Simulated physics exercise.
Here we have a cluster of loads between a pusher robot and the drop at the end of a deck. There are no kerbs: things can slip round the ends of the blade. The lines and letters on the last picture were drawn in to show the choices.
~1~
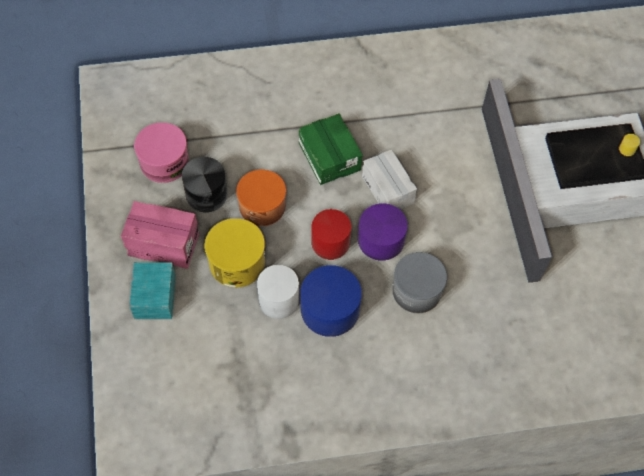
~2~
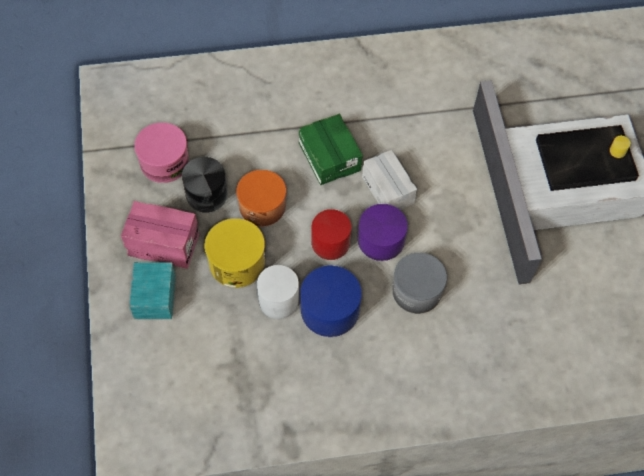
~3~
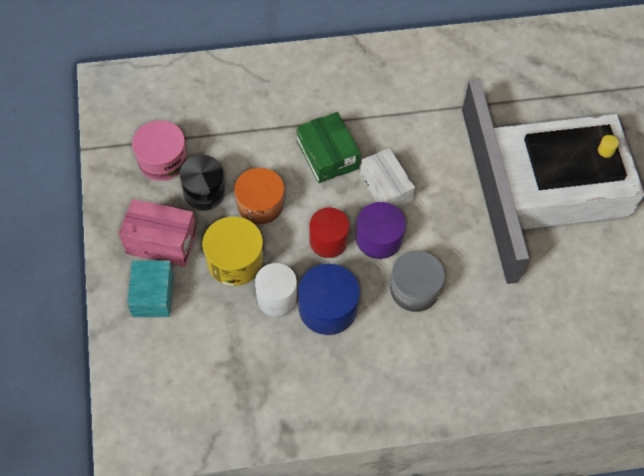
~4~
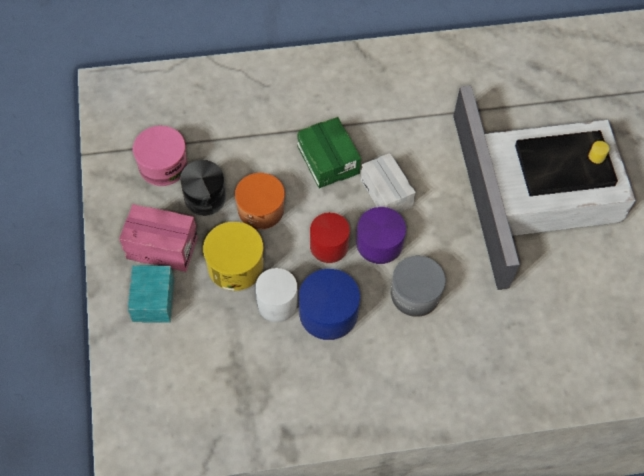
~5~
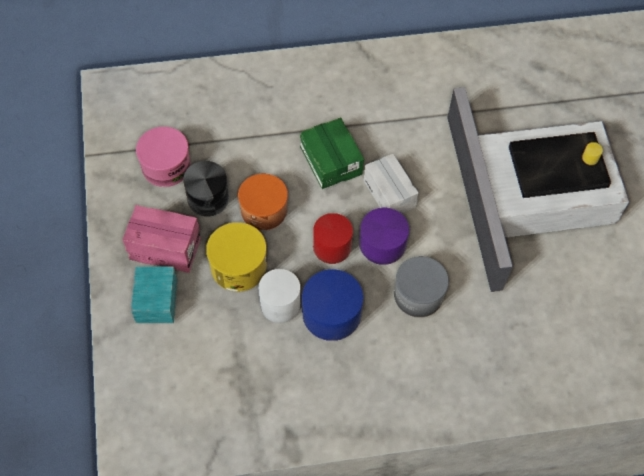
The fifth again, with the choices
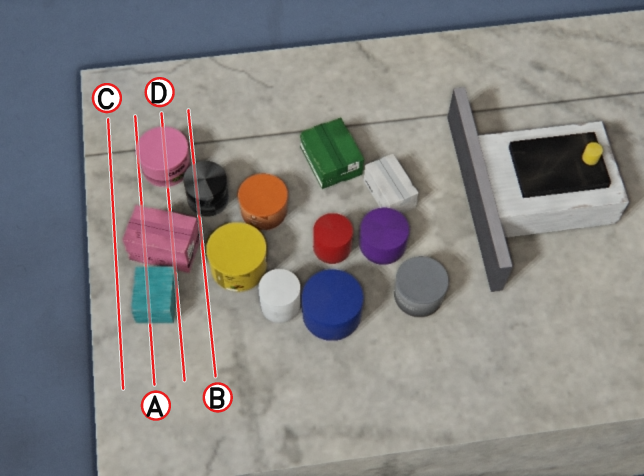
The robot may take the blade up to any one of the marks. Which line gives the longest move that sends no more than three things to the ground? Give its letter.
As far as mark D.
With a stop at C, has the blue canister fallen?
By then, no.
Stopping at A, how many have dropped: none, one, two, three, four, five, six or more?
Six or more.
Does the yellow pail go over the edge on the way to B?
No.
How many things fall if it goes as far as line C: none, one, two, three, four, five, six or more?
By then, six or more.
On the copy, A at (144, 241); B at (201, 234); C at (115, 244); D at (172, 237).
On D. First, robot (444, 177); blue canister (303, 315); green parcel (325, 148).
Then, robot (333, 191); turquoise crate (136, 304); pink parcel (135, 237).
Finally, robot (247, 201); pink parcel over the edge; turquoise crate over the edge; two fallen.
By contrast, A drops seven; B is within the limit but short; C drops seven.
